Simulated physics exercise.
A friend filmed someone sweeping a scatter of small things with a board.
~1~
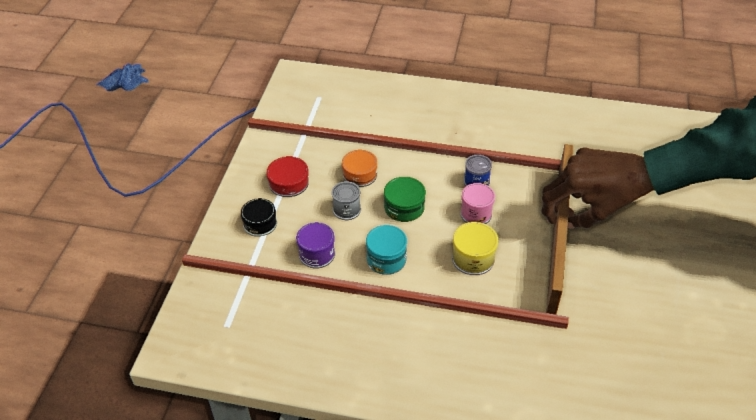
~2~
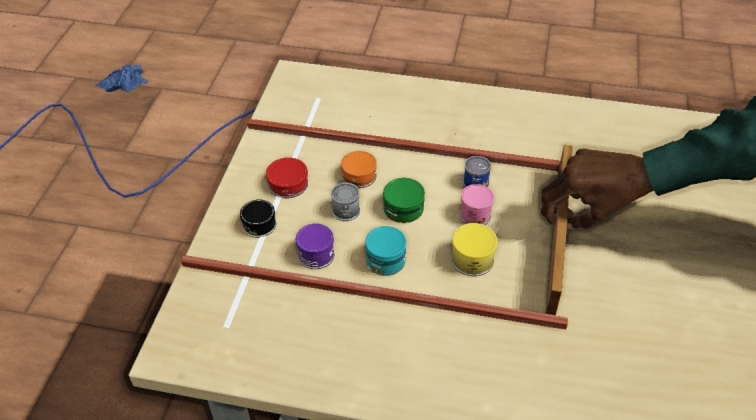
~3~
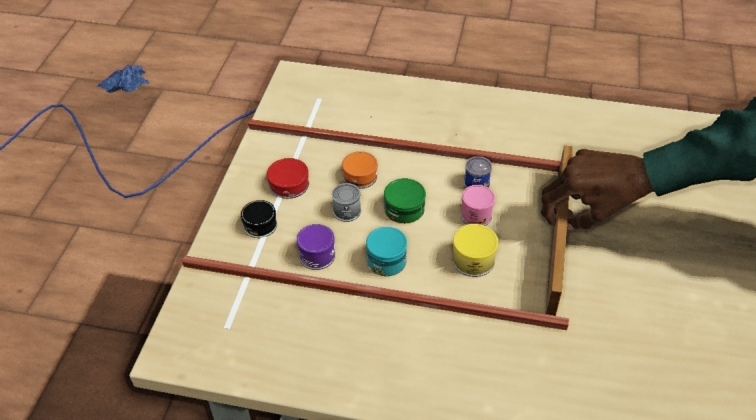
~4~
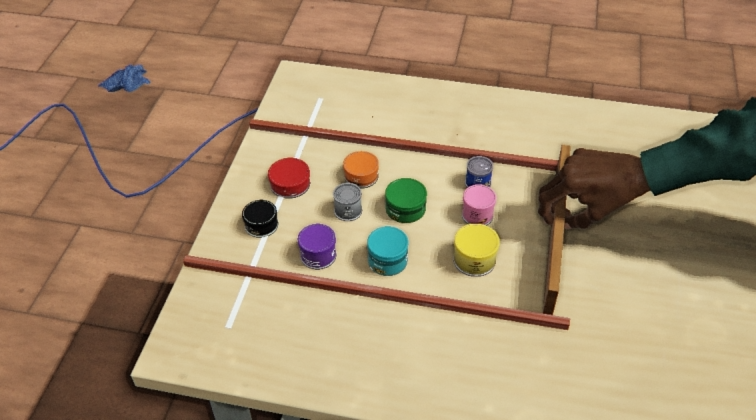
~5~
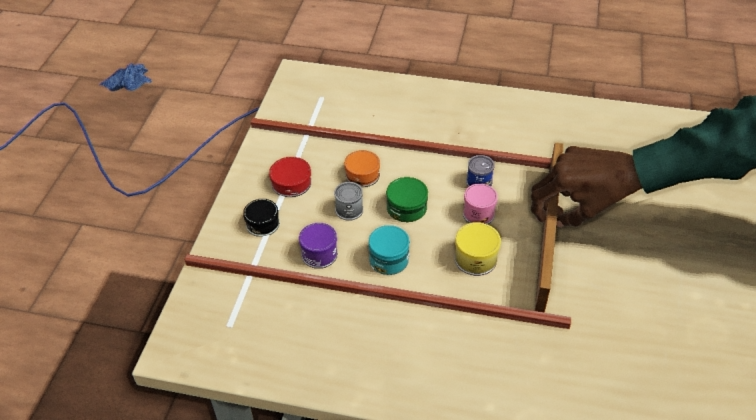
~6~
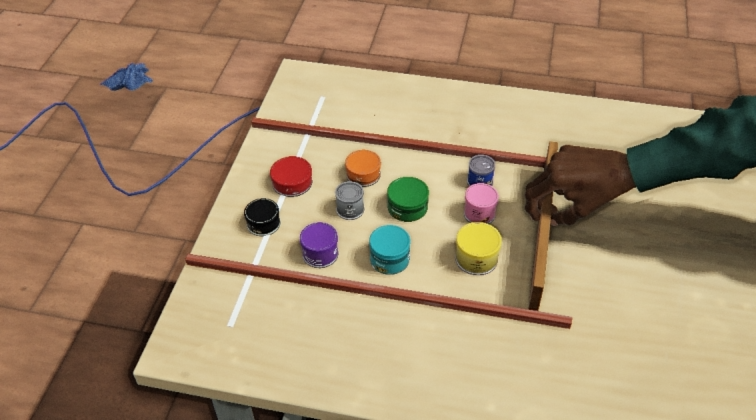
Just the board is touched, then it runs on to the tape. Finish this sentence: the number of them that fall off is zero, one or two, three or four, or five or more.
The number of them that fall off is one or two.
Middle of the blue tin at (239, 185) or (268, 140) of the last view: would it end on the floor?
First: Gone; second: Safe.
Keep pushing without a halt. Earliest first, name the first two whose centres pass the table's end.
Order, earliest first: Black pot, red pot.
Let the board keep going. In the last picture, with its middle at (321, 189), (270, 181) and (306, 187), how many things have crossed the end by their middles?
Respectively, 0, 4 and 0.
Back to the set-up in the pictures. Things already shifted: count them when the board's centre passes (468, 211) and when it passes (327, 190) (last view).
Note: First position 3; second position 10.
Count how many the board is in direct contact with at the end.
It touches 4.
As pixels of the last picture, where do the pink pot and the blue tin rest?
Pink pot: About (273, 172); blue tin: About (288, 142).
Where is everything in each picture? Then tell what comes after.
Black pot (259, 218); red pot (288, 177); purple tin (316, 245); board (561, 225); tape (279, 198), in the first picture.
Red pot (287, 178); orange pot (359, 169), in the second picture.
Purple tin (316, 247); turquoise tub (387, 252), in the third picture.
Black pot (261, 219); blue tin (479, 174), in the fourth picture.
Red pot (291, 177); pink pot (480, 205), in the fifth picture.
Black pot (263, 217); red pot (292, 176); purple tin (320, 245); board (544, 222); tape (282, 197), in the sixth picture.
Soon after, none off yet; black pot at rest near (263, 217); red pot at rest near (292, 176); purple tin at rest near (320, 245).
Then, none off yet; black pot moved about its own width near (232, 217); red pot moved about its own width near (259, 166); purple tin moved well along near (254, 233).
By the end, the number that fall off is one or two; fallen, red pot and black pot.
